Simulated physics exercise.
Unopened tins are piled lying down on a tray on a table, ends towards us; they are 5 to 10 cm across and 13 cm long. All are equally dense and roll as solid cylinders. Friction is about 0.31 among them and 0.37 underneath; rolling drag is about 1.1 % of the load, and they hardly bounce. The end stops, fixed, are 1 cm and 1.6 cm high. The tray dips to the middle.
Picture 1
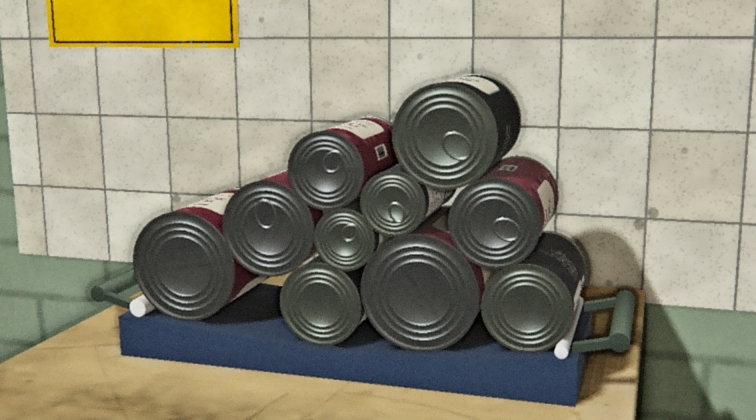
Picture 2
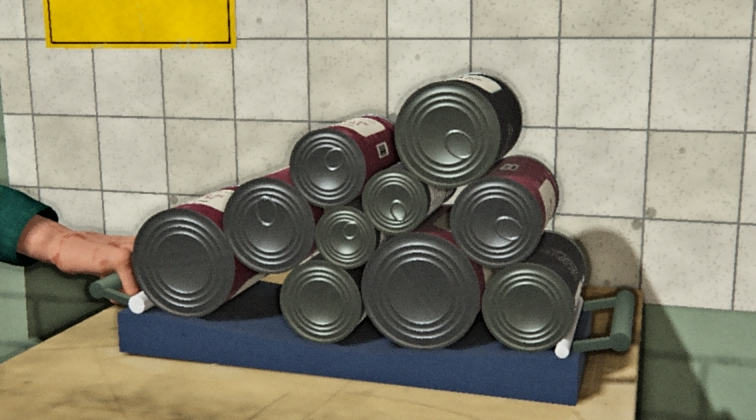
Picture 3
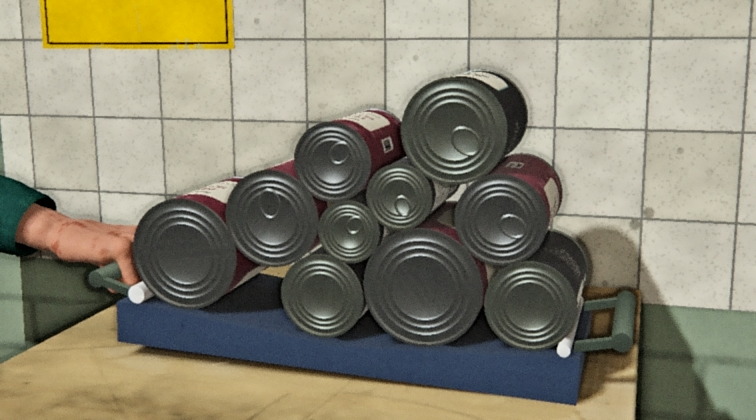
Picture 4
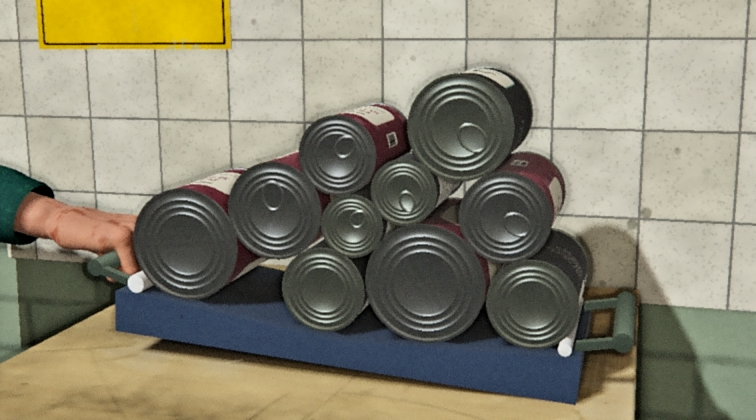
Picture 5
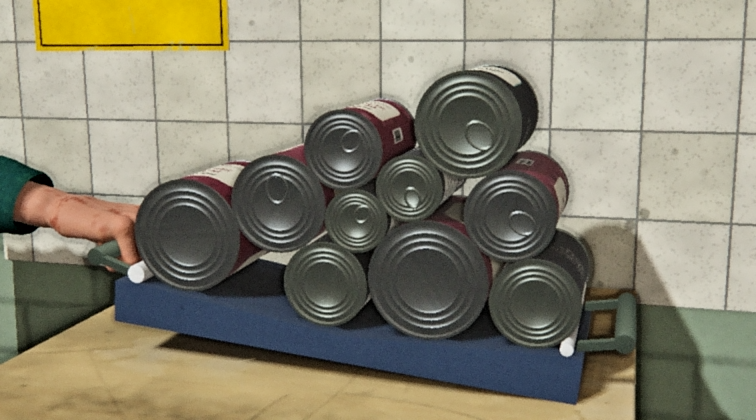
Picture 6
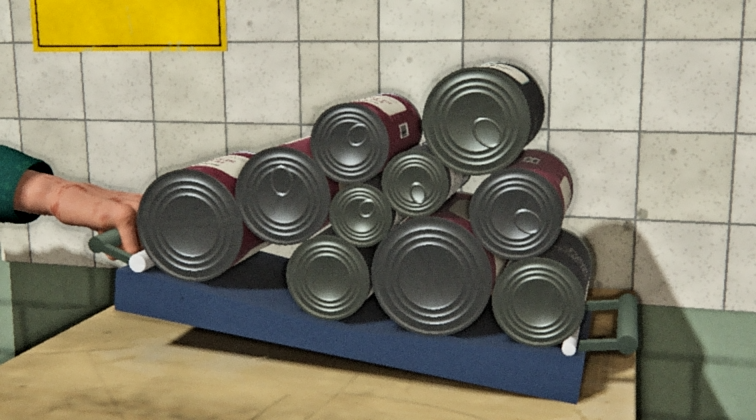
The video shows tin cans piled on their sides on a blue tray on a table against a tiled wall; a hand reaches in from the left, grips that end and gradually raises it, tilting the tray and the pile.
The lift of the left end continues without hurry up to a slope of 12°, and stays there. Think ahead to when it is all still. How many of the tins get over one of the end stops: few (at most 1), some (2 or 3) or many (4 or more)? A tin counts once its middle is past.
Few (0).
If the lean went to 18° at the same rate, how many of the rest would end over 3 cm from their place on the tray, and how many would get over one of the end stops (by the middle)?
In that case 4 shift, 4 get out.
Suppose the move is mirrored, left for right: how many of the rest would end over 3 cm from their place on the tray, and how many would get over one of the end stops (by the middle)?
Then 0 and 0.
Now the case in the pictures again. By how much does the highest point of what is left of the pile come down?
About 0 cm.
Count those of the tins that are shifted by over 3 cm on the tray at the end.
In all, 0.
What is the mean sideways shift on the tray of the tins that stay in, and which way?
Some 0 cm rightwards.
Then, 0.28 s past the final picture, left end up 11°; 0 now displaced over 3 cm; not one over the end stops.
Then, 0.38 s past the final picture, left end up 12°; 0 now displaced over 3 cm; not one over the end stops.
All still, 0.8 s past the final picture, 0 moved over 3 cm; not one over the end stops; top of the pile 23 cm high, from 23 cm.
